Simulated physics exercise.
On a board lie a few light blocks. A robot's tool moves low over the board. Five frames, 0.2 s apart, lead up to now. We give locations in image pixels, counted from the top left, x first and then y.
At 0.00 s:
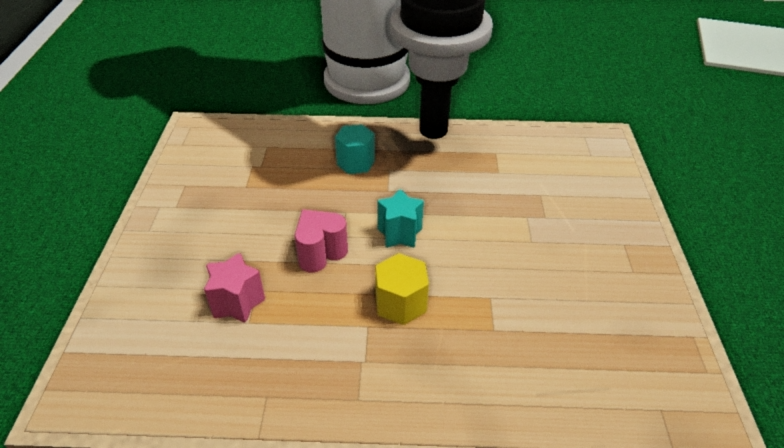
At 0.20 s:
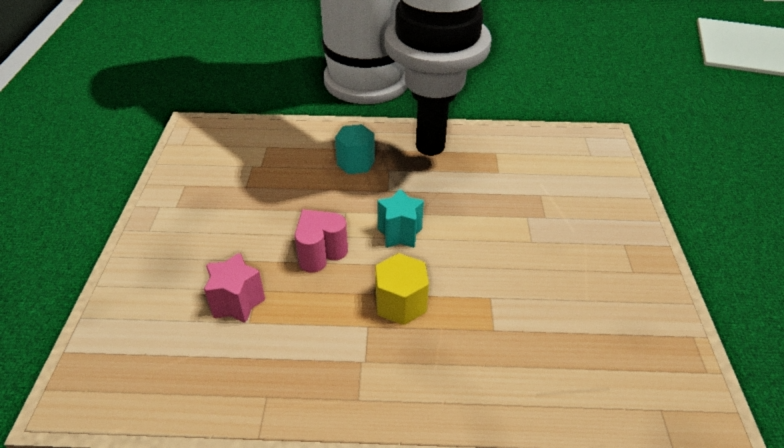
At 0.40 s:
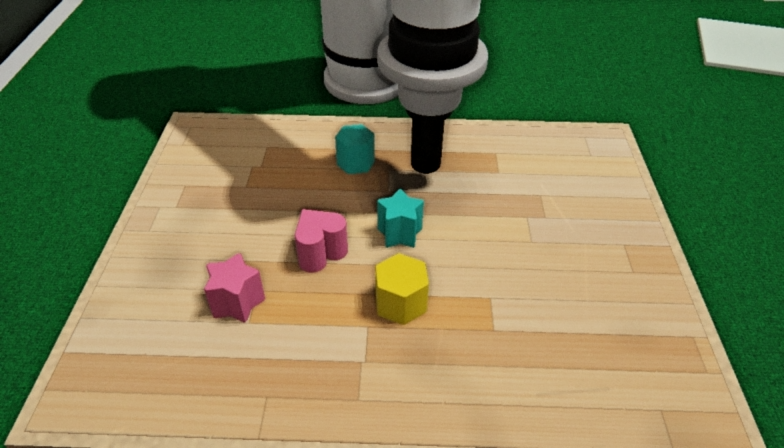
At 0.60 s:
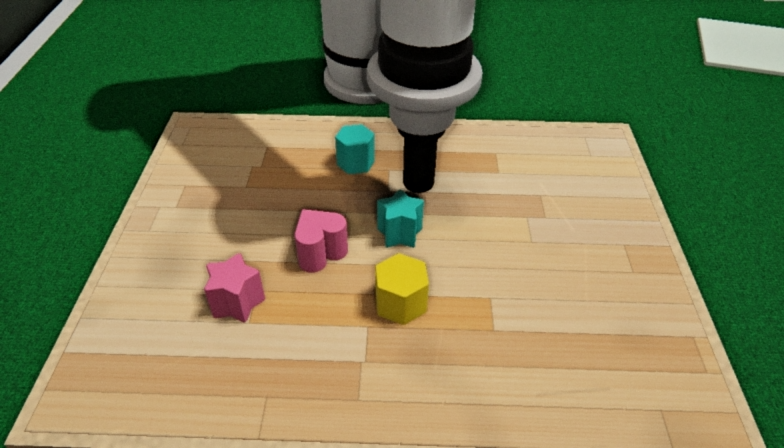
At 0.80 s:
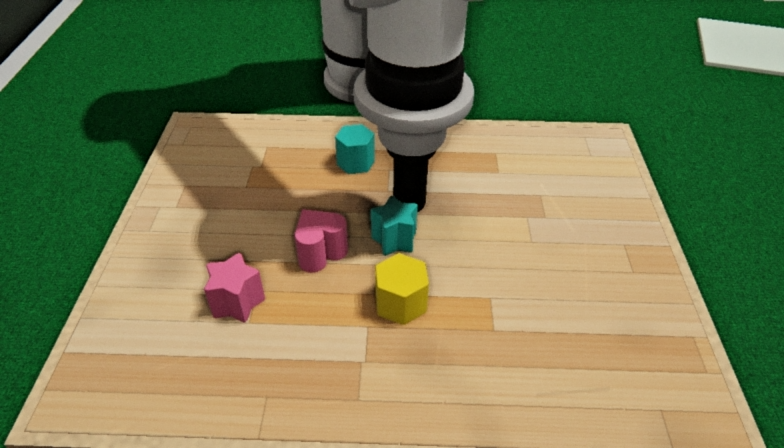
In this clip, a robot arm's black tool moves forward over a wooden board holding five coloured blocks, passes to the right of a turquoise block near the back, then nudges the turquoise star slightly forward and left.
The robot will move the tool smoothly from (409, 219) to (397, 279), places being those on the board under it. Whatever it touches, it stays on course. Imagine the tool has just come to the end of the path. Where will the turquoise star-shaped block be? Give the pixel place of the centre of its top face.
Pixel (364, 262).
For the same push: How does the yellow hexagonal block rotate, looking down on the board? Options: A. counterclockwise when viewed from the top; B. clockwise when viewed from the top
That would be A.
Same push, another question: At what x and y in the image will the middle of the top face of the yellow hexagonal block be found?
The middle of its upper face should be somewhere near (395, 294).
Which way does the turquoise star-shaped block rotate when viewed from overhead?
Overhead view: Clockwise.
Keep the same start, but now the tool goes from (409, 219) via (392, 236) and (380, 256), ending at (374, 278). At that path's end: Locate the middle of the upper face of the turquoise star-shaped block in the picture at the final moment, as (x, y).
My prediction: (352, 272).
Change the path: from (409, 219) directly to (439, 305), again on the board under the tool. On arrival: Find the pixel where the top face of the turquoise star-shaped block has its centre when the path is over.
It comes to (391, 238).
On the path given first. Halfway along, tool at (403, 233); turquoise star-shaped block at (383, 240); yellow hexagonal block at (401, 277).
At the end, tool at (398, 264); pink heart block in place; turquoise star-shaped block at (364, 262), turned 40° clockwise; yellow hexagonal block at (395, 294), turned 45° anticlockwise.
